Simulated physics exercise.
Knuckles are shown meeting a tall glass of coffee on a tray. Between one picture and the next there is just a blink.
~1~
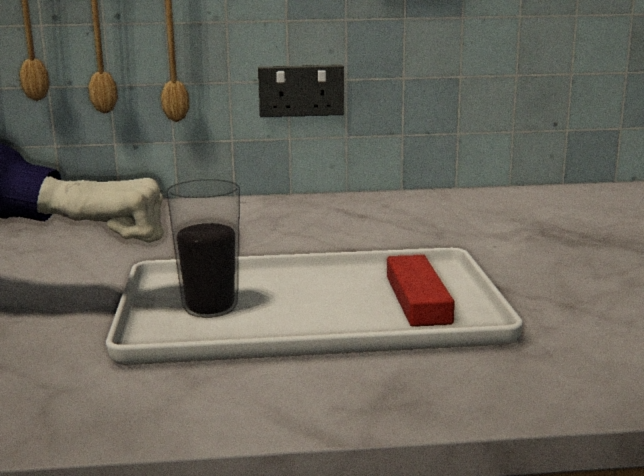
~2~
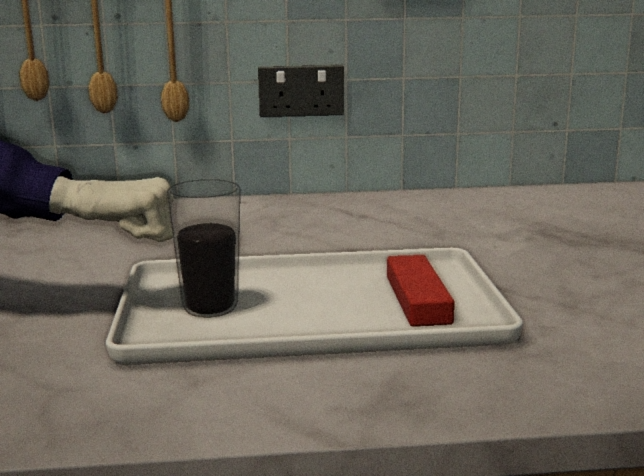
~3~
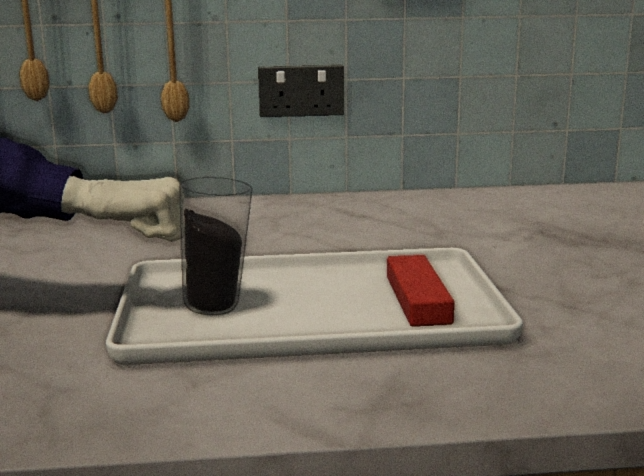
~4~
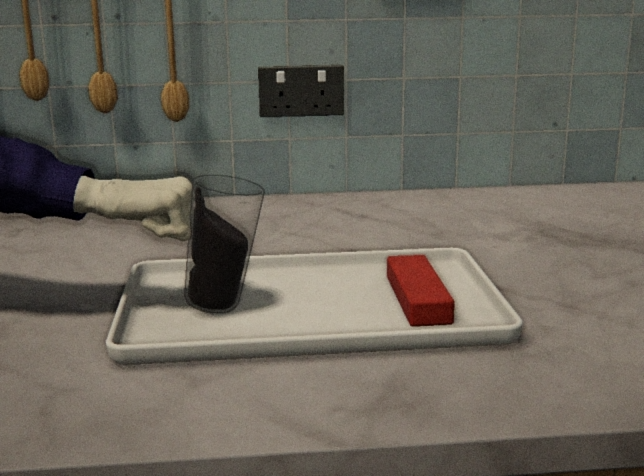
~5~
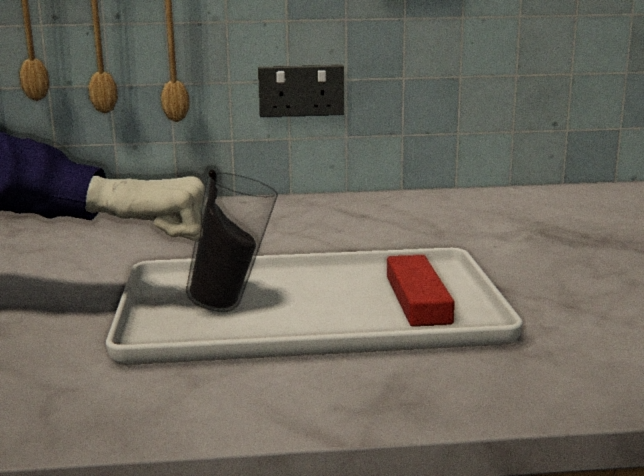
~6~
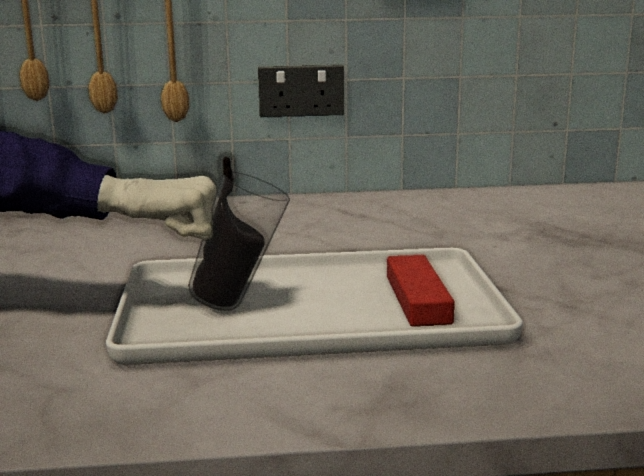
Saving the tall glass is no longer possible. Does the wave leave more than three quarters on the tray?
Yes, it takes less than a quarter off.
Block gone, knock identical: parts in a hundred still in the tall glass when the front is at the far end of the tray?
Around 65 percent.
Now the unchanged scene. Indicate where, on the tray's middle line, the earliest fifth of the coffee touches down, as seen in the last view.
Around (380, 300).
A moment on, the tall glass is falling and 99 per cent is in the glass, 0 on the tray and 1 above or beyond its rim.
Next, the tall glass lies on its side and 68 per cent is in the glass, 20 on the tray and 12 above or beyond its rim.
Then the tall glass lies on its side and 36 per cent is in the glass, 44 on the tray and 21 above or beyond its rim.
Later the tall glass lies on its side and 19 per cent is in the glass, 69 on the tray and 12 above or beyond its rim.
In the end 88 per cent is held by tray and glass, 12 is off the tray.
